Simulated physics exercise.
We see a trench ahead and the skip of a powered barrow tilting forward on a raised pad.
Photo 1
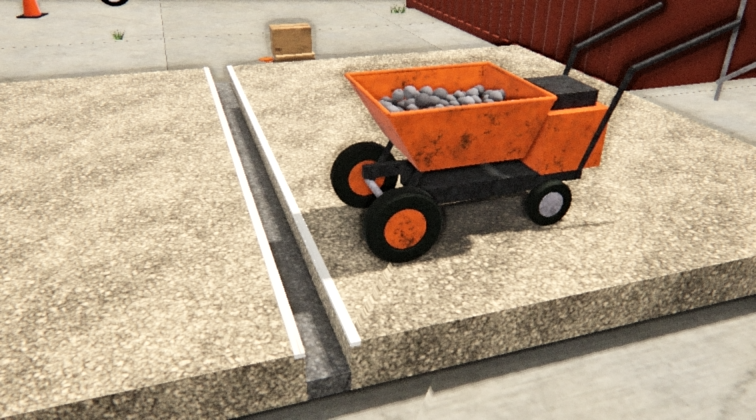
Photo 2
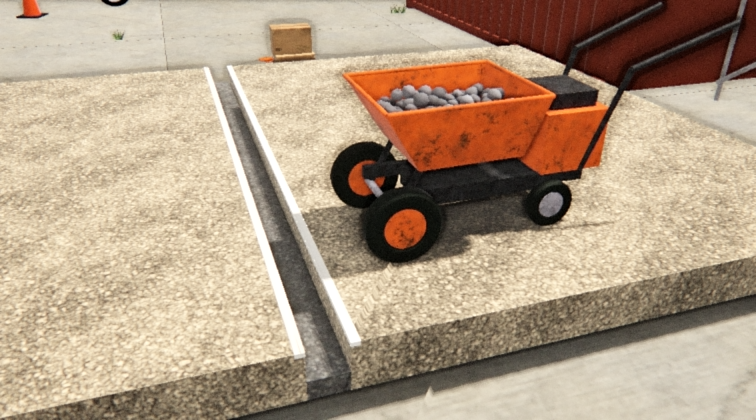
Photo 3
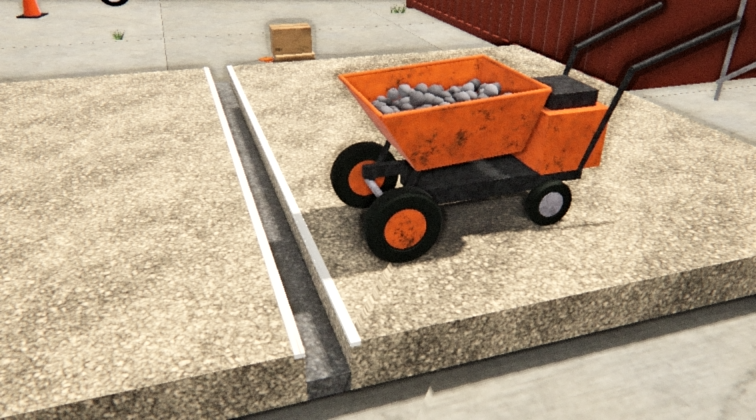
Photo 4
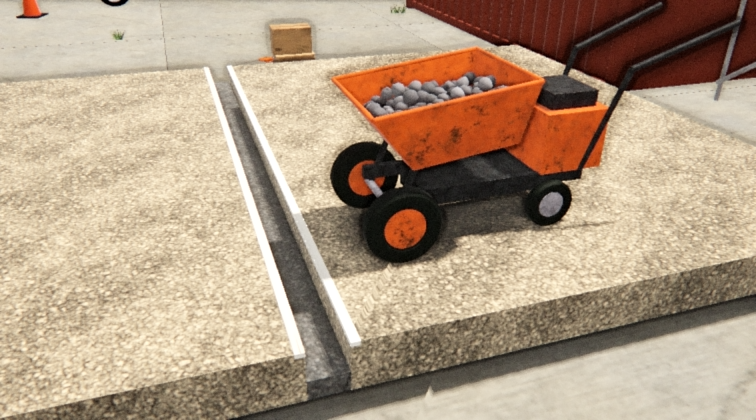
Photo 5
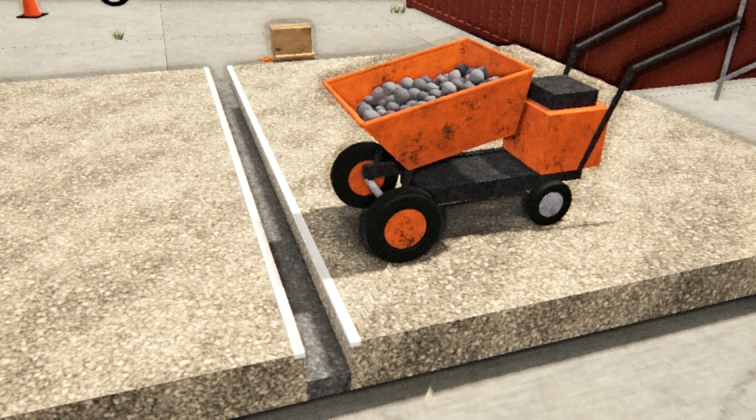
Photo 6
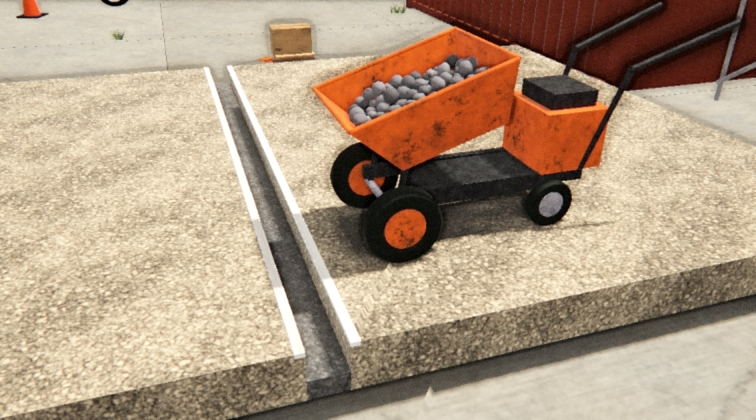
On a raised gravelly pad beside a narrow trench, an orange barrow's skip of grey cobbles gradually tilting forward to the left.
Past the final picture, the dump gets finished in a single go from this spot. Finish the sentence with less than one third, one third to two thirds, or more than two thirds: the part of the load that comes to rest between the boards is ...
The part between the boards is less than one third.
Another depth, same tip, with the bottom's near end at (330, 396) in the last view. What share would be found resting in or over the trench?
The share would be around 20 per cent.
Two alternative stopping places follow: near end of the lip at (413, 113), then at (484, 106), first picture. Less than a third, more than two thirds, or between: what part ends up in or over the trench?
First: In the middle band; second: Between a third and two thirds.
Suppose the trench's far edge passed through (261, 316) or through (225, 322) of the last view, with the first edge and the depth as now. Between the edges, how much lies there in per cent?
The first try comes to close to 40 per cent, the next to 80 per cent.
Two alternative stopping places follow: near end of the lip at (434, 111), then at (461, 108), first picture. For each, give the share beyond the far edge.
It comes out near 30 in a hundred for the first and near 10 in a hundred for the second.
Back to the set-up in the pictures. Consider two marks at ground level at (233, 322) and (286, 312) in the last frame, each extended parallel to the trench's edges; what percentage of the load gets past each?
50 and 80 in a hundred.
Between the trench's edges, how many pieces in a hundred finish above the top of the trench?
Roughly 5 percent.
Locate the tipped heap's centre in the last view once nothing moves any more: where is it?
Roughly at pixel (226, 248).
Soon, skip tipped steeply; all in the skip.
A while on, skip tipped steeply; nearly all in the skip; a stray few beyond it; a small part falling.
Towards the end, skip tipped right over; about a quarter in the skip; a stray few in or heaped over the trench; most beyond it; a stray few falling.
Finally, skip tipped right over; about a quarter in or heaped over the trench; most beyond it.
